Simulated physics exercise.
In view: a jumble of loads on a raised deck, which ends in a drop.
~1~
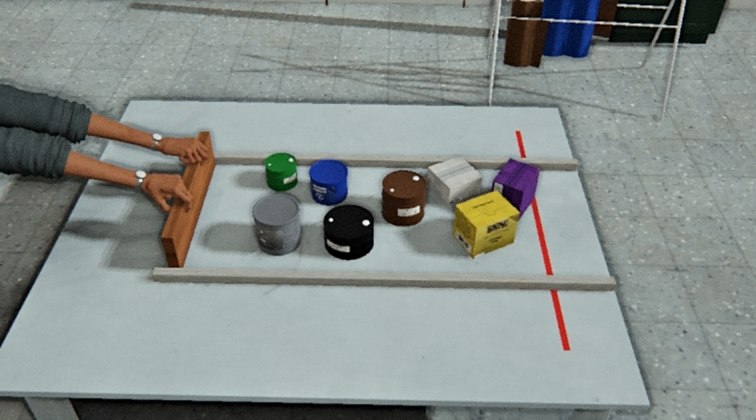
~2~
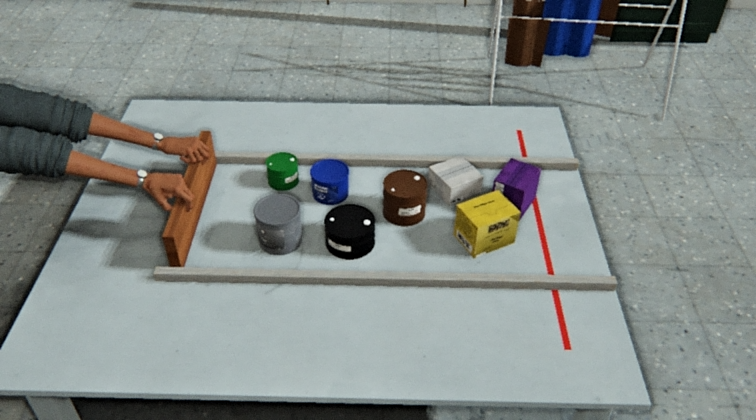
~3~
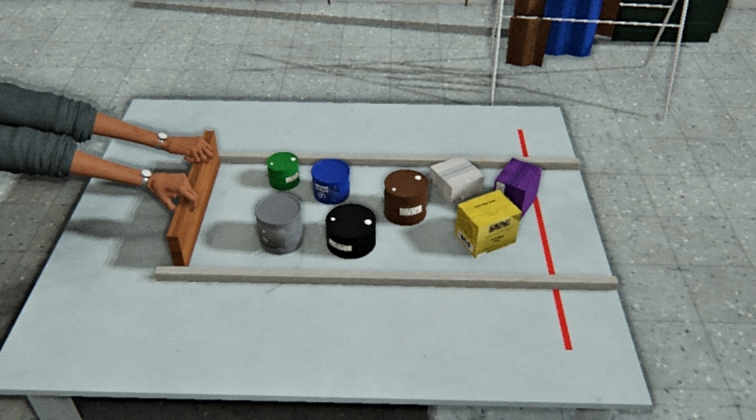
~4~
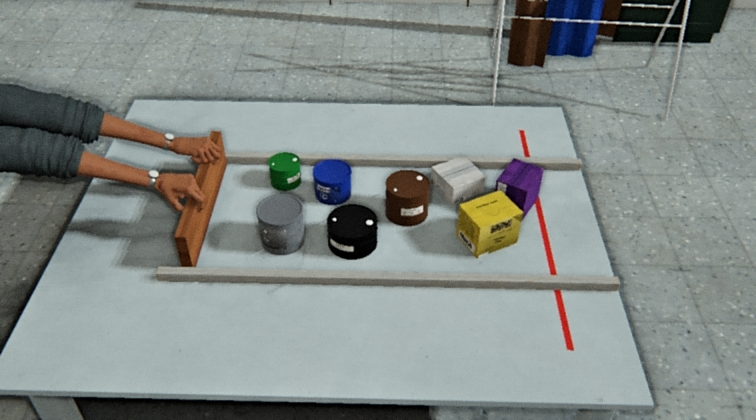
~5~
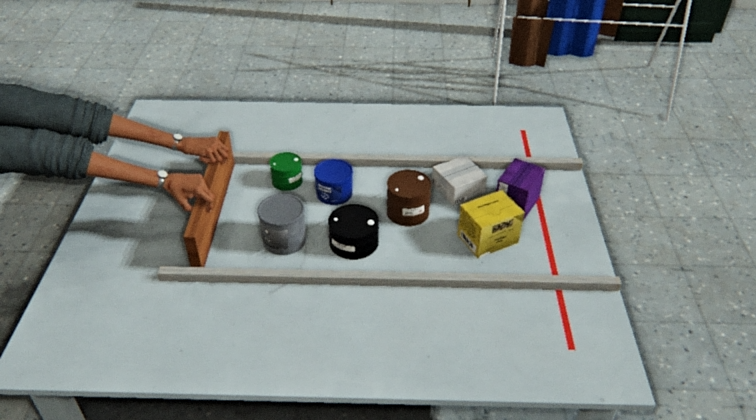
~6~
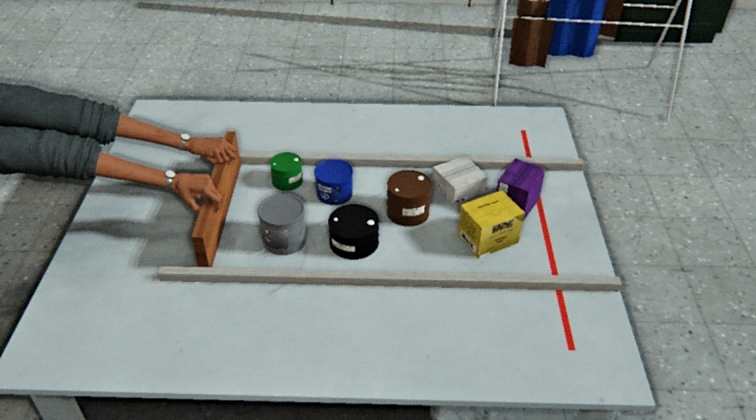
On a pale table, two hands slid a wooden plank a short way right between two rails, toward a group of coloured canisters and boxes near a red line, which barely shifted.
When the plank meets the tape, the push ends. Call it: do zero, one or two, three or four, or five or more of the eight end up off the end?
Three or four end up off it.
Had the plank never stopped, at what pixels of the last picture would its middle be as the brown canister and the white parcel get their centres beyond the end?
Its middle is around (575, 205) and around (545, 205).
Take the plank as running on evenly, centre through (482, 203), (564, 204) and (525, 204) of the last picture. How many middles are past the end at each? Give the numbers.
Taking the places in turn, the counts are 0, 4 and 1.
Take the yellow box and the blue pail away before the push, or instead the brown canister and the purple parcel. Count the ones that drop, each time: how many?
2 for the first case, 1 for the second.
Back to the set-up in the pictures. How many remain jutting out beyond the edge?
Looks like 1 of them.
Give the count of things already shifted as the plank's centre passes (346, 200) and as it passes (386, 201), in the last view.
4, then 6.
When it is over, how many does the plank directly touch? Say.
Count: 4.
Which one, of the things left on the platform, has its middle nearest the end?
The white parcel is the one.
Soon after, none off yet; purple parcel at rest near (519, 190); yellow box at rest near (490, 224); white parcel at rest near (459, 180).
After that, none off yet; purple parcel displaced a little near (524, 186); yellow box displaced about its own width near (539, 223); white parcel displaced about its own width near (485, 178).
In the end, the number that fall off is three or four; gone, black canister, yellow box and purple parcel.
